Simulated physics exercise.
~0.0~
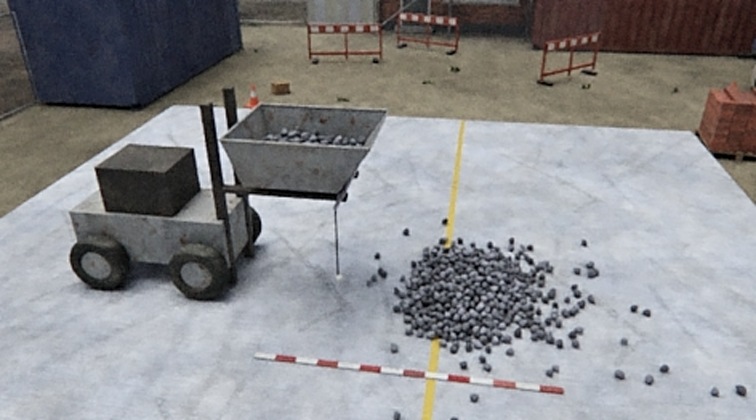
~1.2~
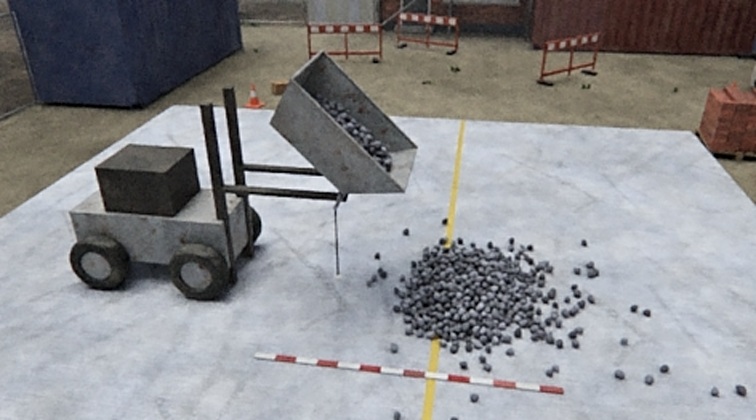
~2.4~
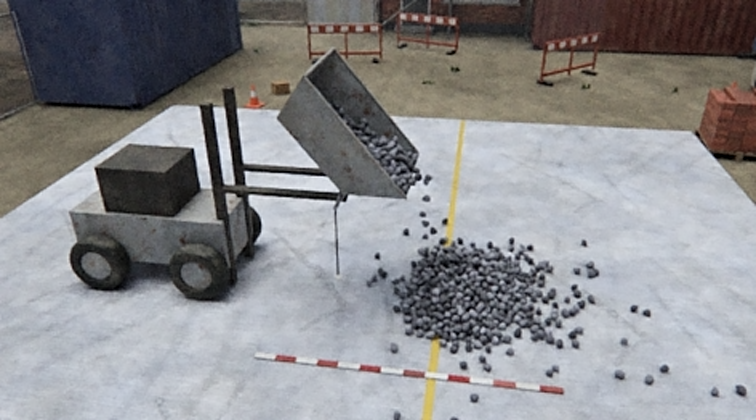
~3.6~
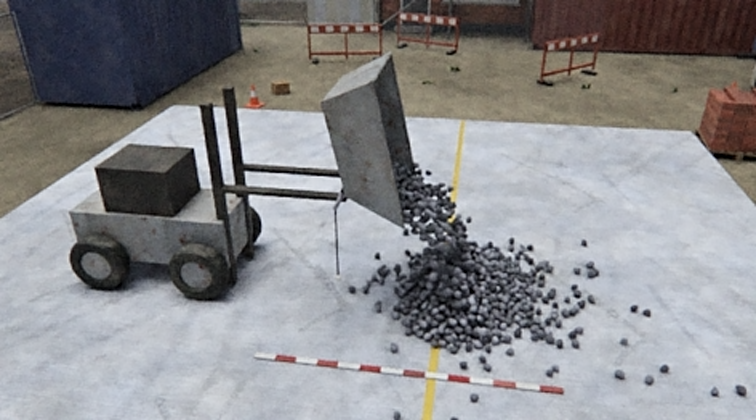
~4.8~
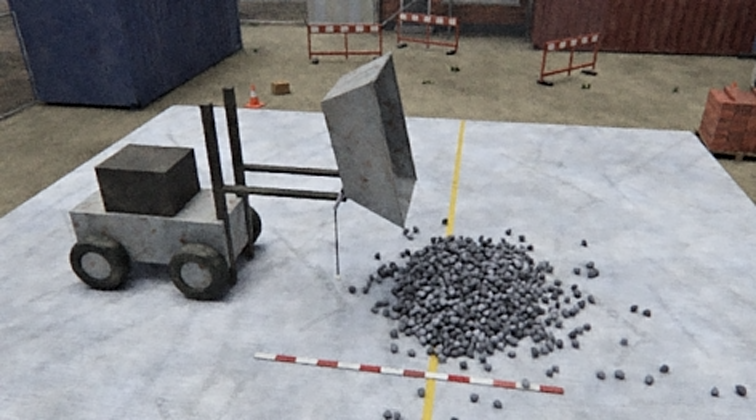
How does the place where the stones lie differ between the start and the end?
At the start the stones are split between the raised skip on the left and the heap on the ground. At the end they are all on the ground in one larger heap, so as a whole they lie lower and further to the right.
